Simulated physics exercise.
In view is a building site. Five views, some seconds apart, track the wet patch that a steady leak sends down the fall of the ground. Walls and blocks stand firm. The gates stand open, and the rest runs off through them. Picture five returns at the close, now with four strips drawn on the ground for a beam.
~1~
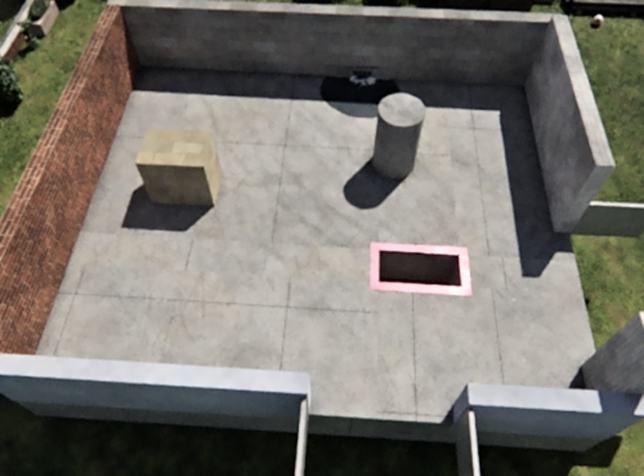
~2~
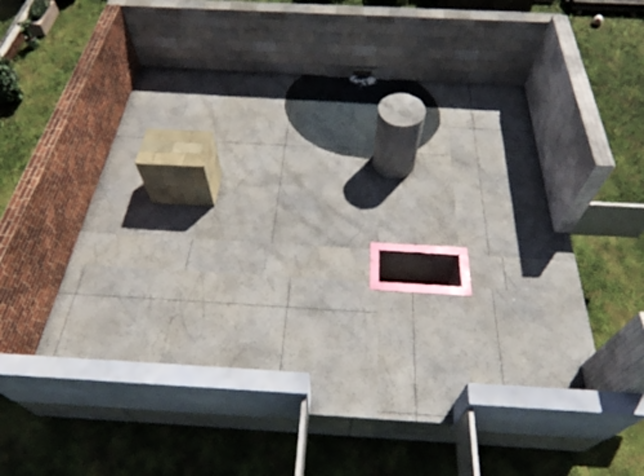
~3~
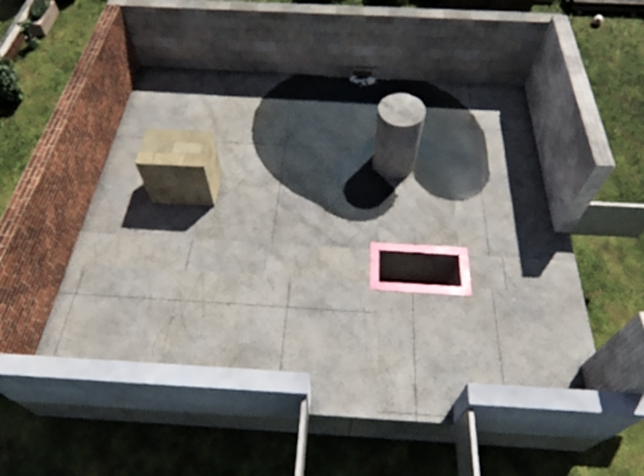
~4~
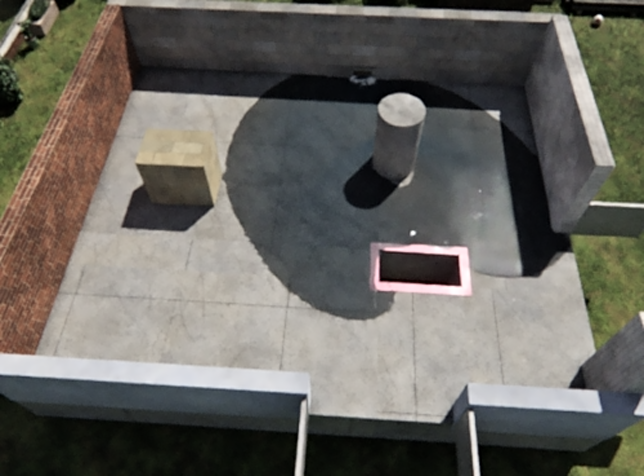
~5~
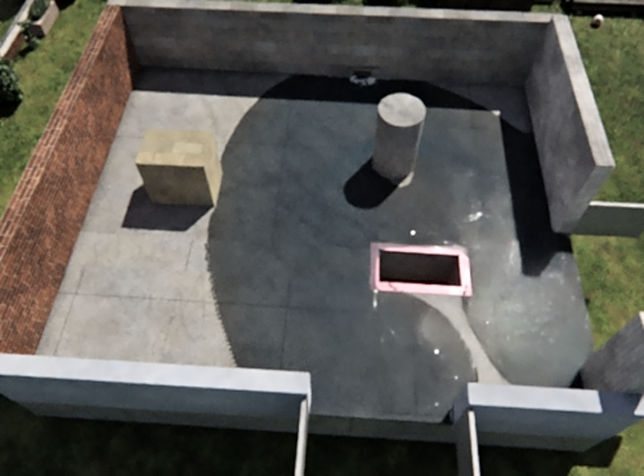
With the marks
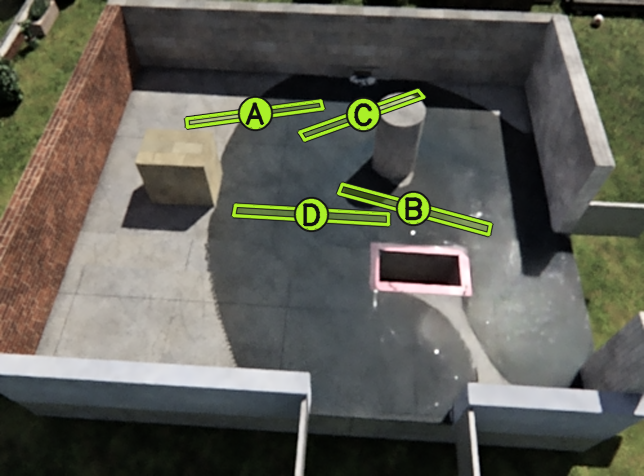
A walled concrete yard at a building site, with grass around it, is seen from high above by a still camera. A red brick wall runs down the left near a tan block, a grey cylinder stands toward the back, and a pink-rimmed rectangular opening lies right of centre. Dark water spreads from the back wall around the cylinder, reaches the pink opening, and wets the ground to the front wall.
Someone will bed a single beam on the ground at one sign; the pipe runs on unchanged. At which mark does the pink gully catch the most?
Place A.
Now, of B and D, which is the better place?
Here it is place D.
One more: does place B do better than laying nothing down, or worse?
Worse.
On the marked copy, A from (187, 123) to (321, 104); B from (340, 188) to (489, 229); C from (302, 136) to (420, 93); D from (234, 210) to (388, 219).
For place A, about 22 % of the stream runs into the pink gully, about 77 % out by the gates.
For place B, about 6 % of the stream runs into the pink gully, about 94 % out by the gates.
For place C, about 6 % of the stream runs into the pink gully, about 93 % out by the gates.
For place D, about 13 % of the stream runs into the pink gully, about 87 % out by the gates.
